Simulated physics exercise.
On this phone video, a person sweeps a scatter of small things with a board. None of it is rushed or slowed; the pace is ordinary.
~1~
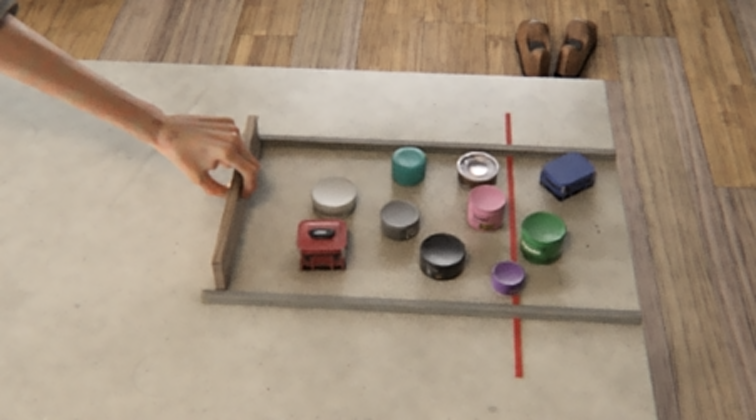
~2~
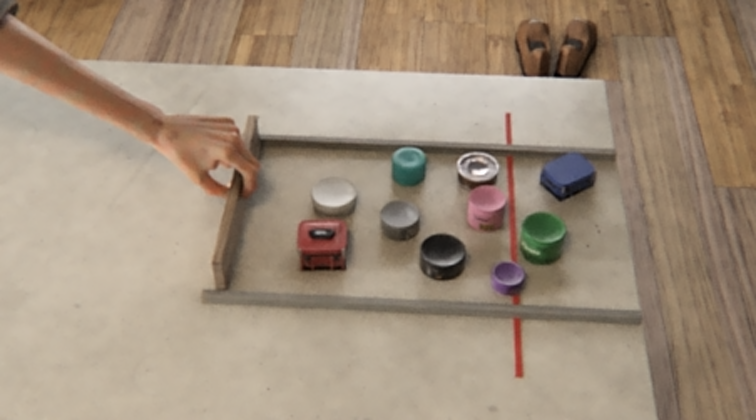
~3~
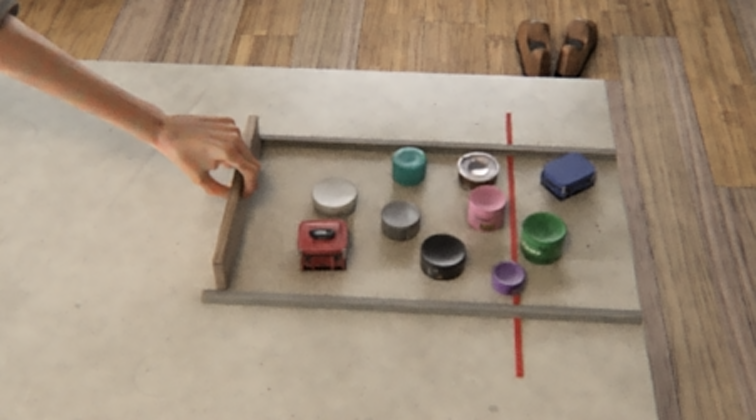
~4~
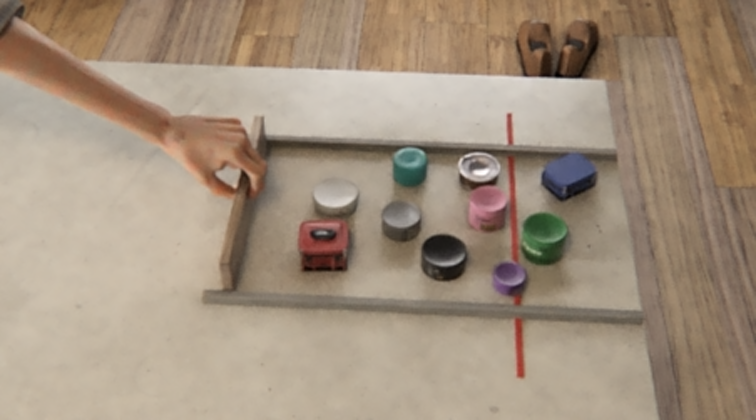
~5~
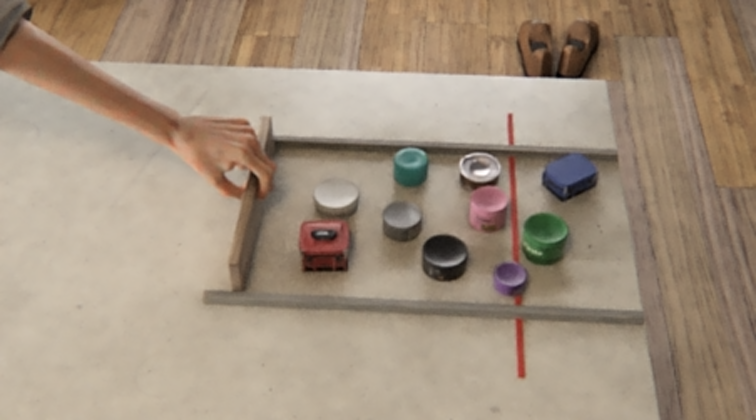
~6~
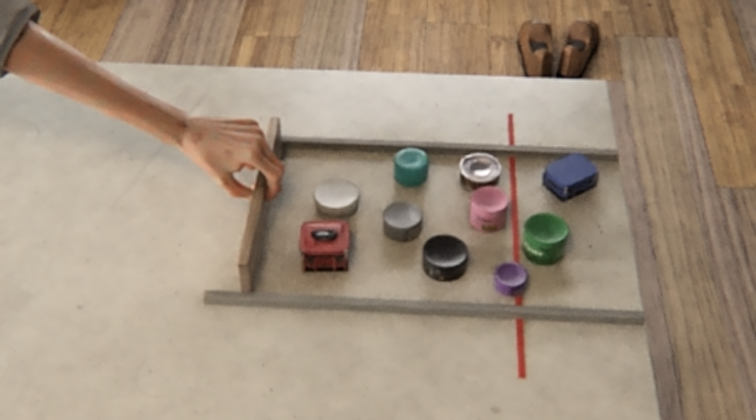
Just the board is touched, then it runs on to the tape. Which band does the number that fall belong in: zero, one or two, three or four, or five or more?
Most likely none of them will slide off.
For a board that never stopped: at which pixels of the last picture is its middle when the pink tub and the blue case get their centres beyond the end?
The pink tub puts it at (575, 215), the blue case at (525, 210).
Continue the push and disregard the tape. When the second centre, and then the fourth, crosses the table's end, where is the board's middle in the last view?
It sits around (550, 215) and after that around (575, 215).
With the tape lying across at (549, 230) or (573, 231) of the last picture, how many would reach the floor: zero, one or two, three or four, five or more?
Falls: 1 or 2; 3 or 4.
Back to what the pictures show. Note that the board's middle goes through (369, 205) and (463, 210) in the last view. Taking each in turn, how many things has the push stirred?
At first I count 3, and then 9.
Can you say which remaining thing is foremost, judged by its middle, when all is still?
Blue case.
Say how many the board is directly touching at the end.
5 are in contact with it.
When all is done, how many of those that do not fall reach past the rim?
I get 1.
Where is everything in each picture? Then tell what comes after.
Blue case (568, 177); green tub (542, 238); purple pot (507, 279); board (238, 199); tape (513, 228), in the first frame.
Green tub (542, 239); black tub (442, 257), in the second frame.
Purple pot (508, 279); pink tub (487, 209), in the third frame.
Blue case (569, 177); turquoise lid (410, 167), in the fourth frame.
Green tub (544, 239); white tin (337, 199), in the fifth frame.
Blue case (570, 177); green tub (545, 240); purple pot (510, 280); board (262, 201); tape (515, 228), in the sixth frame.
A little later, none off yet; blue case at rest near (570, 177); green tub at rest near (545, 240); purple pot at rest near (510, 280).
Next, none off yet; blue case at rest near (570, 177); green tub at rest near (546, 239); purple pot shifted about its own width near (530, 289).
When it is over, the number that fall off is zero.
